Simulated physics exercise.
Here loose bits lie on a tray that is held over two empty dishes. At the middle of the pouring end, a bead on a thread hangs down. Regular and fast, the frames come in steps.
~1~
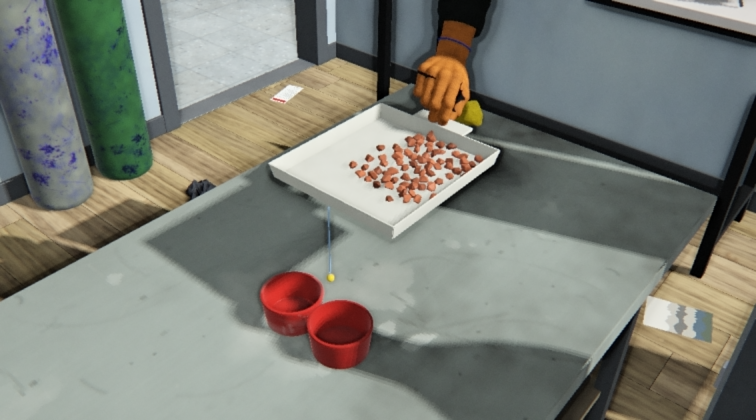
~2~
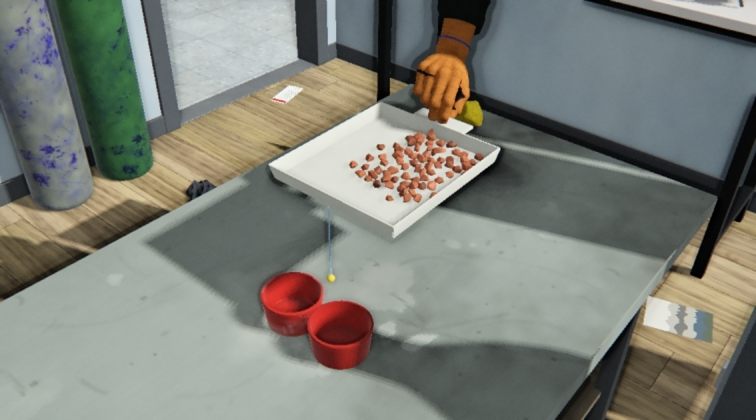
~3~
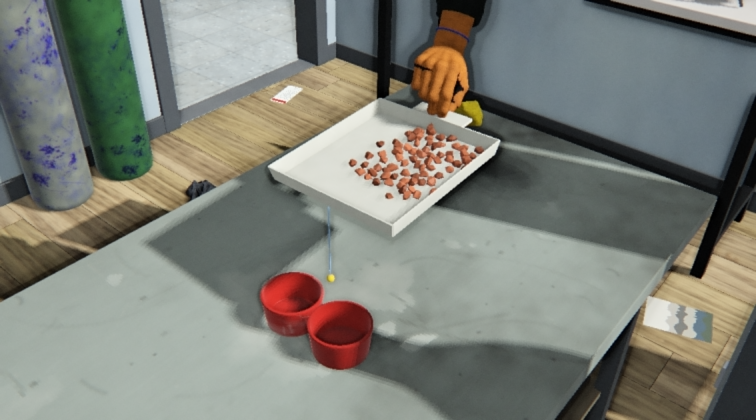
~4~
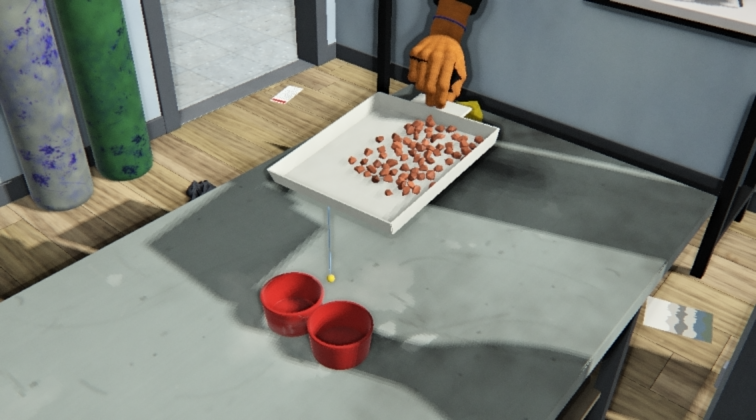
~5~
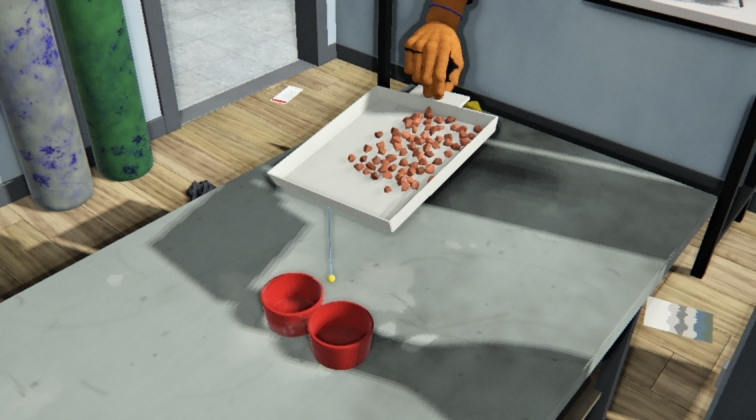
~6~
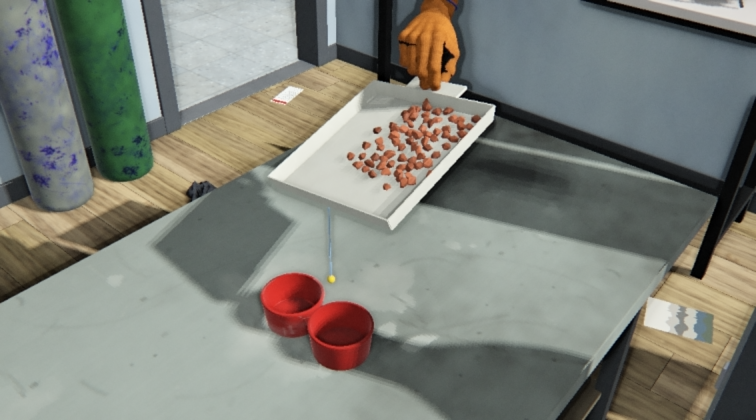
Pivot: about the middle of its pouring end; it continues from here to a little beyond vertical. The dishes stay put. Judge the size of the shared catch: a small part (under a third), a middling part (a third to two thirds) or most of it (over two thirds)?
A small part.
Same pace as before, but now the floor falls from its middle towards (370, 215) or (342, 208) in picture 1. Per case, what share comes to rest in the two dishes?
Near 20 % and 60 %.
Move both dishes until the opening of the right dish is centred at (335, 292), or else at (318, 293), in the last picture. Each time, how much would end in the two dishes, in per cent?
70 and 70 in a hundred.
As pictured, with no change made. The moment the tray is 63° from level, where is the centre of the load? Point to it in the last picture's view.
The load is centred about (297, 189).
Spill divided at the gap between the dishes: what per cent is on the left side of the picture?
I make it about 90 percent or so.
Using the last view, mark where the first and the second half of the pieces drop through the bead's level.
First near (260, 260), later near (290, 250).
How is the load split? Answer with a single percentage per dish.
About 10 % ends in the left dish and about 0 % in the right dish.
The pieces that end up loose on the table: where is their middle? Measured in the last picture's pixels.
Centre at rest: About (264, 283).
Soon, tray tipped steeply; most on the tray; a small part in the air.
A while on, tray tipped past a quarter turn; about a quarter on the tray; a small part in the left dish; about two thirds outside both; a small part in the air.
Towards the end, tray tipped past a quarter turn; a small part in the left dish; nearly all outside both.
Finally, tray tipped past a quarter turn; none in the right dish; a small part in the left dish; nearly all outside both.
